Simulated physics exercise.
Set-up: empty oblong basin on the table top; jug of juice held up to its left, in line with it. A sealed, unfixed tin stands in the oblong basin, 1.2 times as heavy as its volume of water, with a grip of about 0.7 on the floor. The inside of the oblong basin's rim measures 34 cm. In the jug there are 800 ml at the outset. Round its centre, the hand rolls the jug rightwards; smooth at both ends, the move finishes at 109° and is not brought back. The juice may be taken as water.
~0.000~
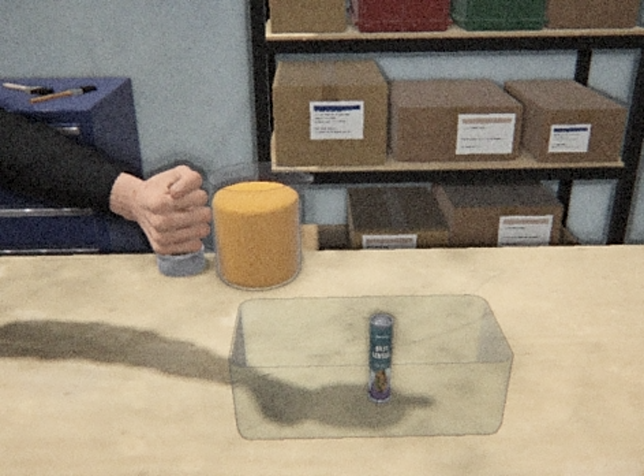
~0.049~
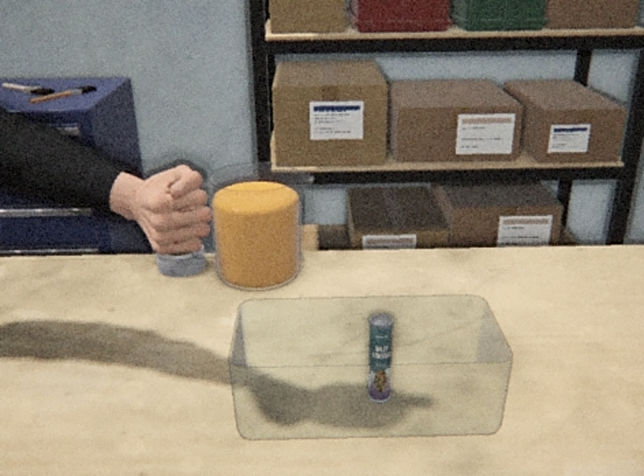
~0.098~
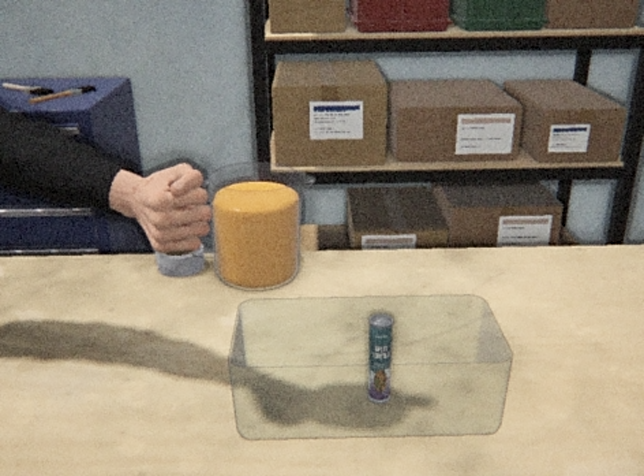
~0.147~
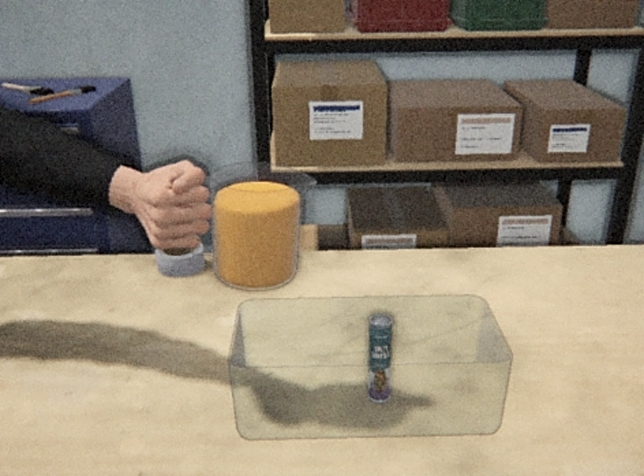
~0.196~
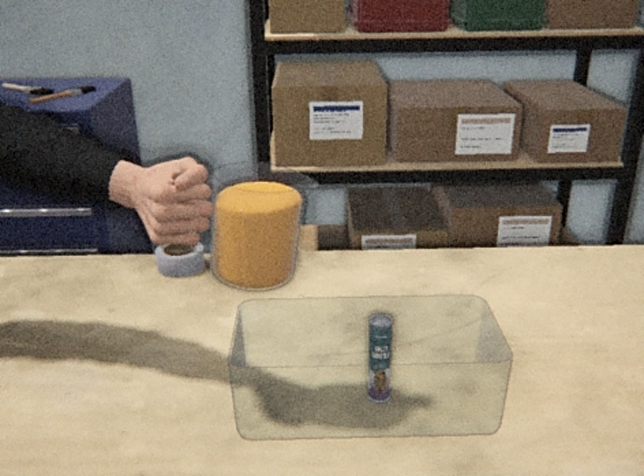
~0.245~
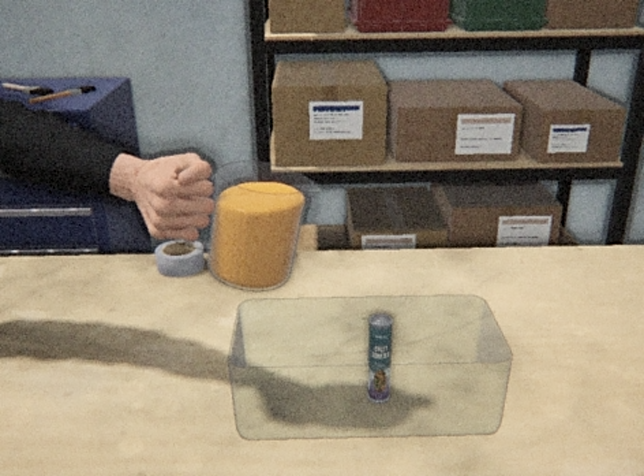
A clear jug of orange juice, held up by a bare hand in a black sleeve at the left, stays upright at first, then leans slightly to the right, its movement small and smooth. Below and to its right, an empty see-through oblong basin sits on a pale table with a small dark green tin. The fixed, slightly raised view faces a workroom with blue drawers and shelves of brown boxes.
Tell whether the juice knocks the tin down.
It pitches over.
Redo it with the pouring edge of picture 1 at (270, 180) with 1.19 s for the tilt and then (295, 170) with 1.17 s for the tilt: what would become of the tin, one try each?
Run one: It does not tip. Run two: It tumbles.
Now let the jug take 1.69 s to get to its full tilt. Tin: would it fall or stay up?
It tumbles over, then.
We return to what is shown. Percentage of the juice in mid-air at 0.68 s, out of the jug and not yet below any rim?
Around 14 in a hundred.
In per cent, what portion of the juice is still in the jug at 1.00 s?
28 in a hundred, give or take.
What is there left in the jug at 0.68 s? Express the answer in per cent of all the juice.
84 %.
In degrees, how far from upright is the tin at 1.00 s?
Tilt: Around 10 degrees.
Then, 0.68 s in, the tilt is 66° and 84 per cent is still to pour; the tin stands where it began.
Then, 1.00 s in, the tilt is 102° and 28 per cent is still to pour; the tin leans 10°.
Then, 1.33 s in, the tilt is 109° and 2 per cent is still to pour; the tin lies on its side.
Then, 1.69 s in, the tilt is 109° and 0 per cent is still to pour; the tin lies on its side.
Finally, the tin lies on its side.
